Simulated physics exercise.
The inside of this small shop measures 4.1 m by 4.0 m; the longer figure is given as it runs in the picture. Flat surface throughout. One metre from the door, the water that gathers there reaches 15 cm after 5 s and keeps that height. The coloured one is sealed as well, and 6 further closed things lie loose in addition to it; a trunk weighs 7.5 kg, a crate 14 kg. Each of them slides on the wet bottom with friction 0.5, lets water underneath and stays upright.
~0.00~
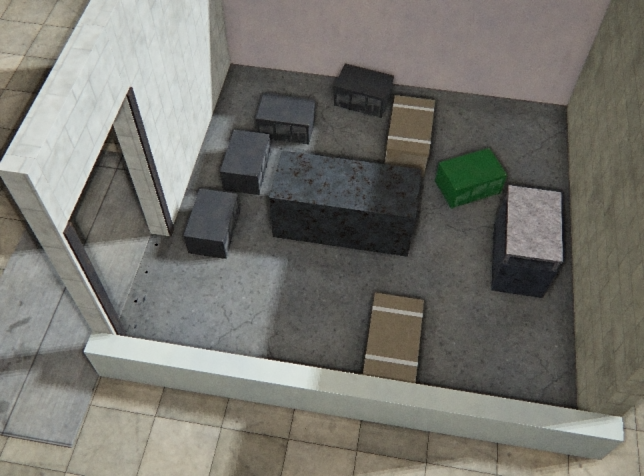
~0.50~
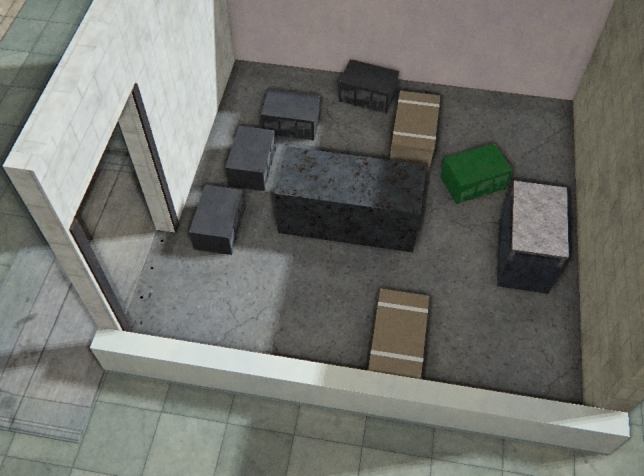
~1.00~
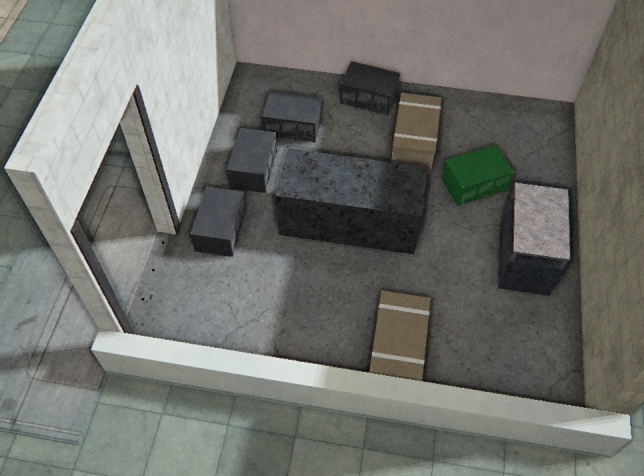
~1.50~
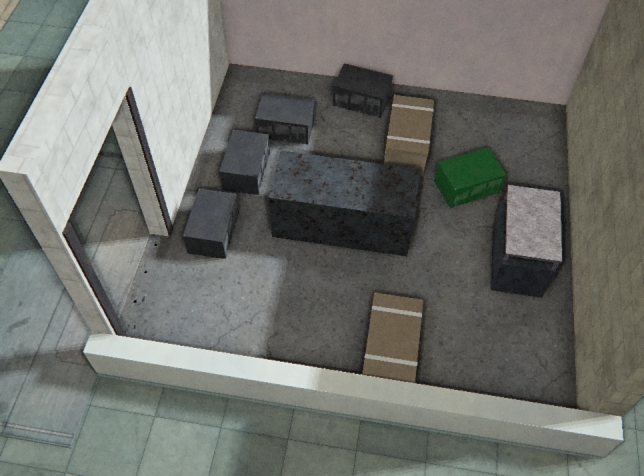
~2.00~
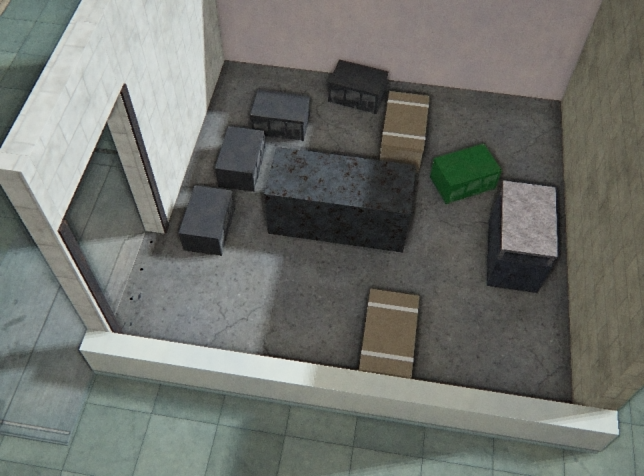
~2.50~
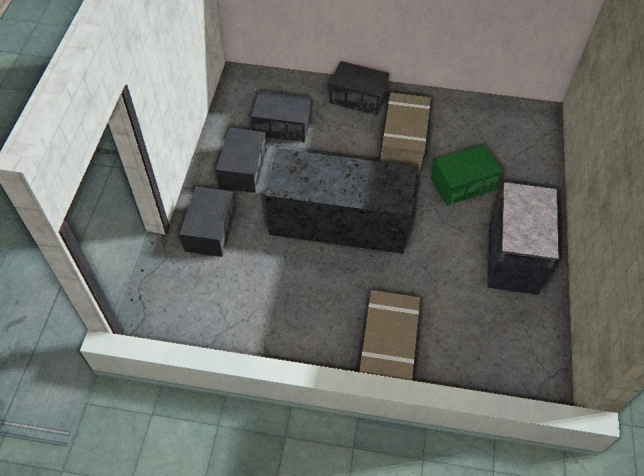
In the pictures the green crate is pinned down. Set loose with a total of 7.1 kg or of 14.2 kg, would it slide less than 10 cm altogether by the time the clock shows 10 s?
Final guess: It must have the heavier ballast.
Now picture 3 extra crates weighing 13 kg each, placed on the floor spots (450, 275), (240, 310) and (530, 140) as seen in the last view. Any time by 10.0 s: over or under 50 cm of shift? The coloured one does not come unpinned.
Taking them in turn, the first is inside the line, the second beyond the line and the third inside the line.
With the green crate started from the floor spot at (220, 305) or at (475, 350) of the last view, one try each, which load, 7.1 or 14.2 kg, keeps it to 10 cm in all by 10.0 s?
Trial 1 - no option succeeds; trial 2 - no option succeeds.
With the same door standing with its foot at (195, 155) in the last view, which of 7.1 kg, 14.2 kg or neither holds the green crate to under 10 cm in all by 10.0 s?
I'd say neither one will work.
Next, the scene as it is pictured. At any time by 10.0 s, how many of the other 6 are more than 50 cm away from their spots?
Counting them up, I find 1.
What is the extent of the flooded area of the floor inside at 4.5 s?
My estimate is roughly 3.0 m2.
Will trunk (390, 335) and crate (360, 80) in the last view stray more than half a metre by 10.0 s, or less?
Object 1: Surpassed, object 2: Not surpassed.
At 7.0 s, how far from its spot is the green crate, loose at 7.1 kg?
Around 0 centimetres out of place.
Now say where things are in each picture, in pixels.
The first picture shows the green crate at (473, 169) rests on the ground; 0.0 m2 under water; 0 of 7 have shifted.
The second picture shows the green crate at (478, 164), on the bottom; 0.0 m2 under water; 0 of 7 have shifted.
The third picture shows the green crate at (480, 166) rests on the ground; 0.0 m2 under water; 0 of 7 have shifted.
The fourth picture shows the green crate at (472, 168), on the bottom; water covers 0.0 m2; 0 of 7 have shifted.
The fifth picture shows the green crate at (468, 164) rests on the ground; water covers 0.0 m2; 0 of 7 have shifted.
The sixth picture shows the green crate at (469, 166) rests on the ground; water covers 0.0 m2; 0 of 7 have shifted.
After 3.5 s the green crate would be 0 cm from its start with 7.1 kg and 0 cm from its start with 14.2 kg; 0 cm of water round it then.
After 4.5 s the green crate would be 0 cm from its start with 7.1 kg and 0 cm from its start with 14.2 kg; 0 cm of water round it then.
After 7.0 s the green crate would be 0 cm from its start with 7.1 kg and 0 cm from its start with 14.2 kg; 0 cm of water round it then.
After 10.0 s the green crate would be 27 cm from its start with 7.1 kg and 0 cm from its start with 14.2 kg; 3 cm of water round it then.
